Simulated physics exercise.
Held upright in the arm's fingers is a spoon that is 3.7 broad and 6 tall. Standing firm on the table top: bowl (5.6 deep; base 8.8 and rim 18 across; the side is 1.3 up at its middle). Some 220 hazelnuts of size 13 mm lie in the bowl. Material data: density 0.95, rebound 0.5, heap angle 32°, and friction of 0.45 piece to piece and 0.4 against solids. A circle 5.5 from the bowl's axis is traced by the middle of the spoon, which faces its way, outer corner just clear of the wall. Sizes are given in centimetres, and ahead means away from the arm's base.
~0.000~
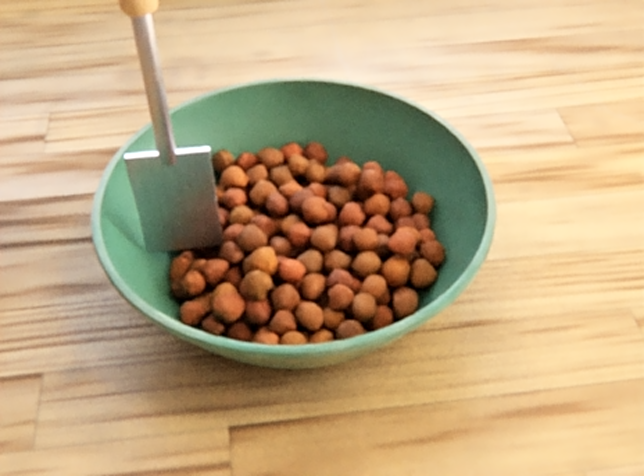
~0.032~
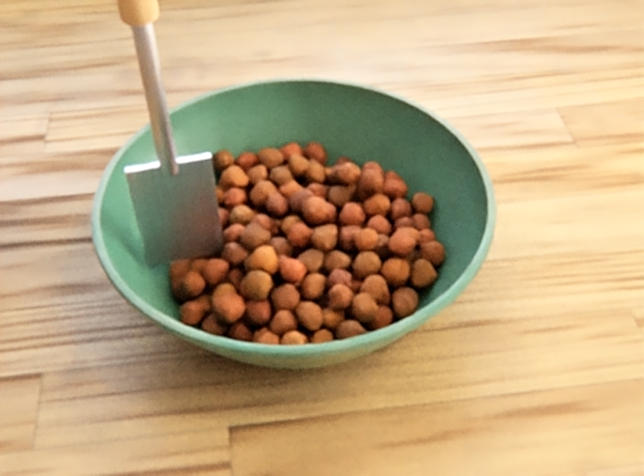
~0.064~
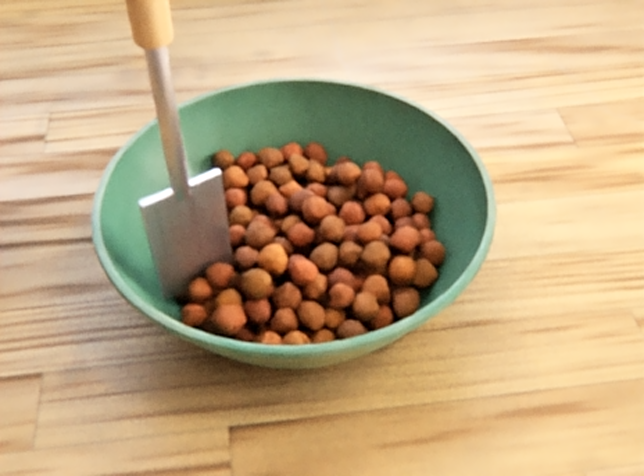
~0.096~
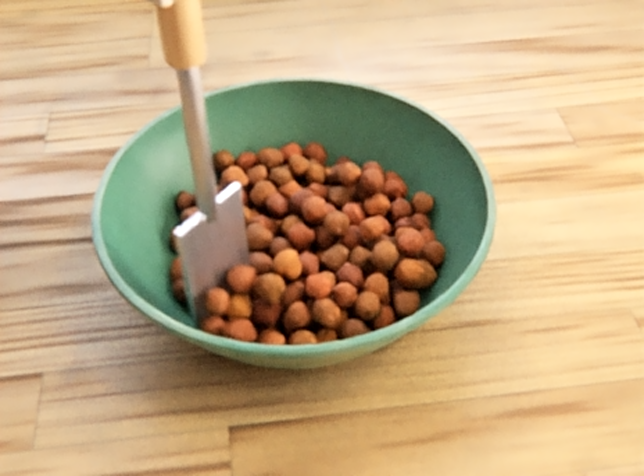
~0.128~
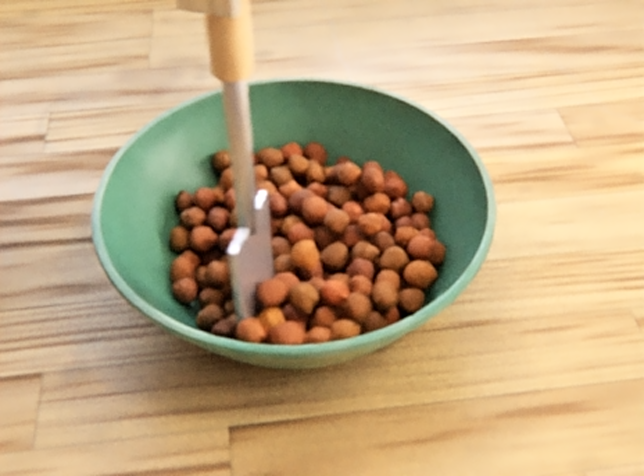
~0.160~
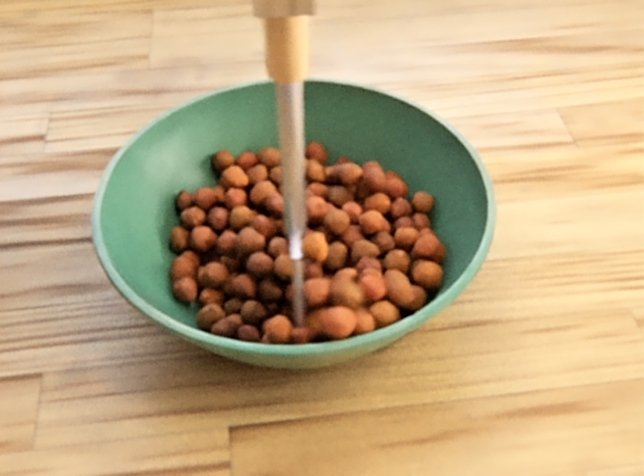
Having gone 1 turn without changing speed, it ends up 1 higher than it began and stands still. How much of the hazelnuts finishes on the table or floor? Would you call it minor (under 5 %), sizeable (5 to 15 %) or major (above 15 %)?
I would call it sizeable.
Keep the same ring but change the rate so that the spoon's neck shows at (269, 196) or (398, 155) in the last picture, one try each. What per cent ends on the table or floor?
Well, about 10 percent the first time and about 20 percent the second.
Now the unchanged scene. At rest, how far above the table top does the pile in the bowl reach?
The top sits some 5.0 cm up.
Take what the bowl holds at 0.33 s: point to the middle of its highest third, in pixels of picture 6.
Look near (345, 188) for its middle.
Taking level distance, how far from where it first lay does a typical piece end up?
Around 2 centimetres.
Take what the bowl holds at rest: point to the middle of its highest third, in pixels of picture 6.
Near (259, 272).
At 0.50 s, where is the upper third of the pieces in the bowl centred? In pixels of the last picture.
(221, 198).
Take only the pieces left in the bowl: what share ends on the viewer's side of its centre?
Near 60 per cent of what stays in the bowl.
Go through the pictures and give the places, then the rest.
The first picture shows spoon neck at (162, 125), 0° round; upper third of the load around (310, 235), from x 180 to 430, top at y 155; 222 in the bowl.
The second picture shows spoon neck at (163, 135), 8° round; upper third of the load around (310, 236), from x 180 to 430, top at y 155.
The third picture shows spoon neck at (176, 159), 27° round; upper third of the load around (307, 236), from x 180 to 430, top at y 155.
The fourth picture shows spoon neck at (204, 180), 46° round; upper third of the load around (315, 237), from x 180 to 430, top at y 155.
The fifth picture shows spoon neck at (246, 193), 66° round; upper third of the load around (324, 239), from x 180 to 430, top at y 155.
The sixth picture shows spoon neck at (294, 195), 86° round; upper third of the load around (339, 239), from x 180 to 430, top at y 155; 222 in the bowl.
After 0.33 s, 190° round, highest piece 8 above the table; 215 in the bowl, 1 on the table or floor, 6 in flight or on the tool.
After 0.50 s, 295° round, highest piece 7 above the table; 205 in the bowl, 12 on the table or floor, 5 in flight or on the tool.
After 0.79 s, 0° round, highest piece 5 above the table; 200 in the bowl, 22 on the table or floor.
After 1.49 s, 0° round, highest piece 4 above the table; 200 in the bowl, 22 on the table or floor.
At rest, 200 in the bowl, 22 on the table or floor. That is 10 % on the table or floor.
